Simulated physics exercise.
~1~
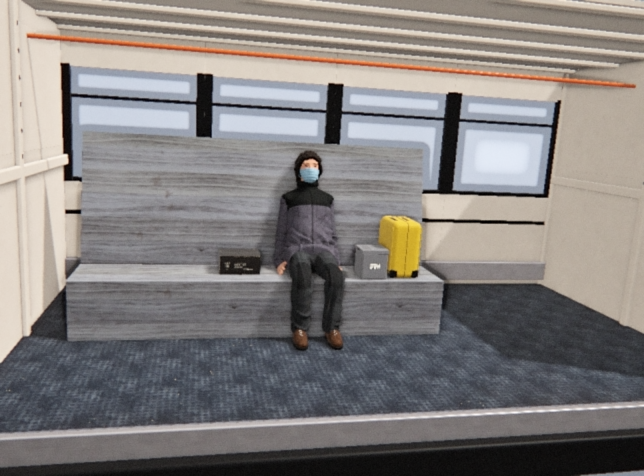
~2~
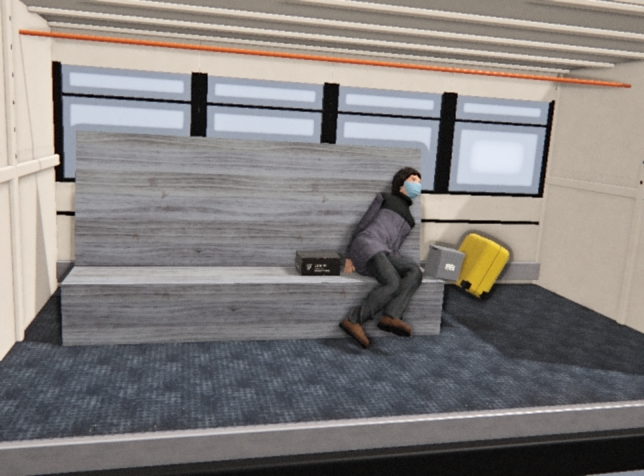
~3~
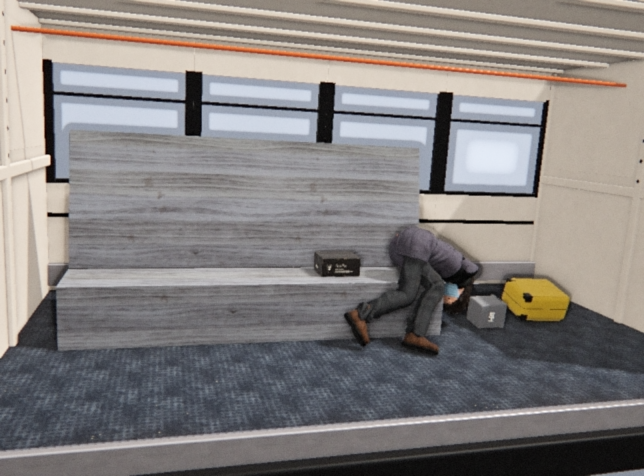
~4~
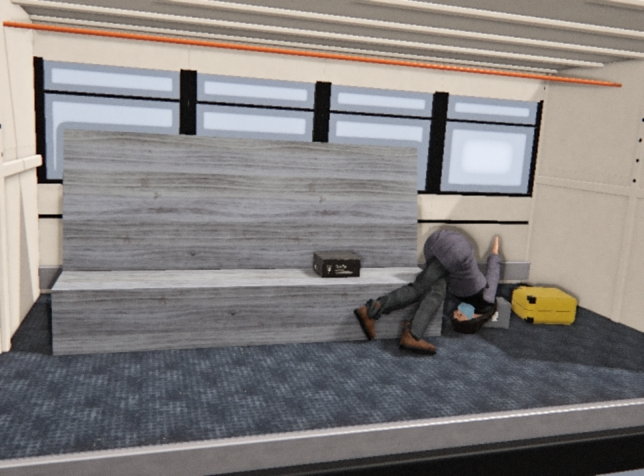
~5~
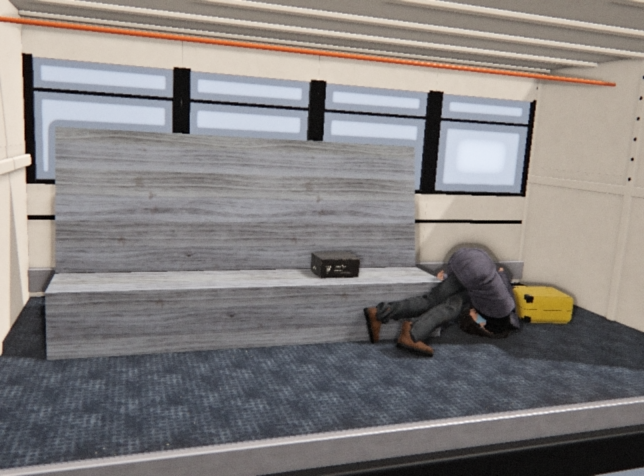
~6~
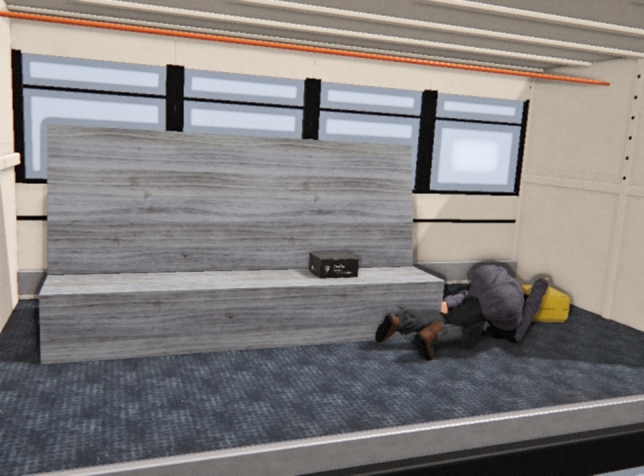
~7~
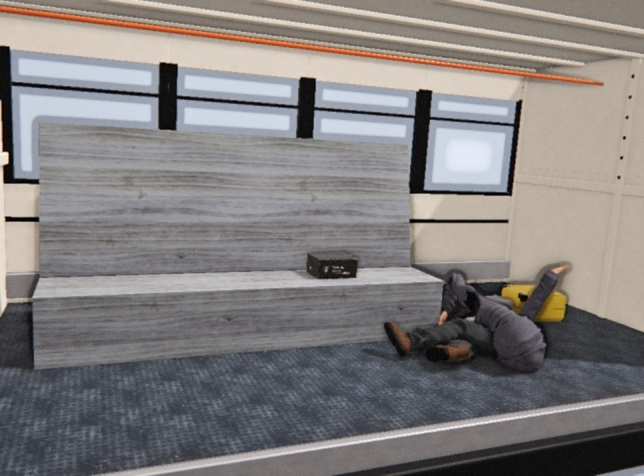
In a train-like compartment, a masked, limp person on a grey bench slides right with a yellow suitcase, grey box and black box, then topples headfirst off the end after the suitcase and grey box, finishing crumpled on the floor beside them while the black box stays on the seat.
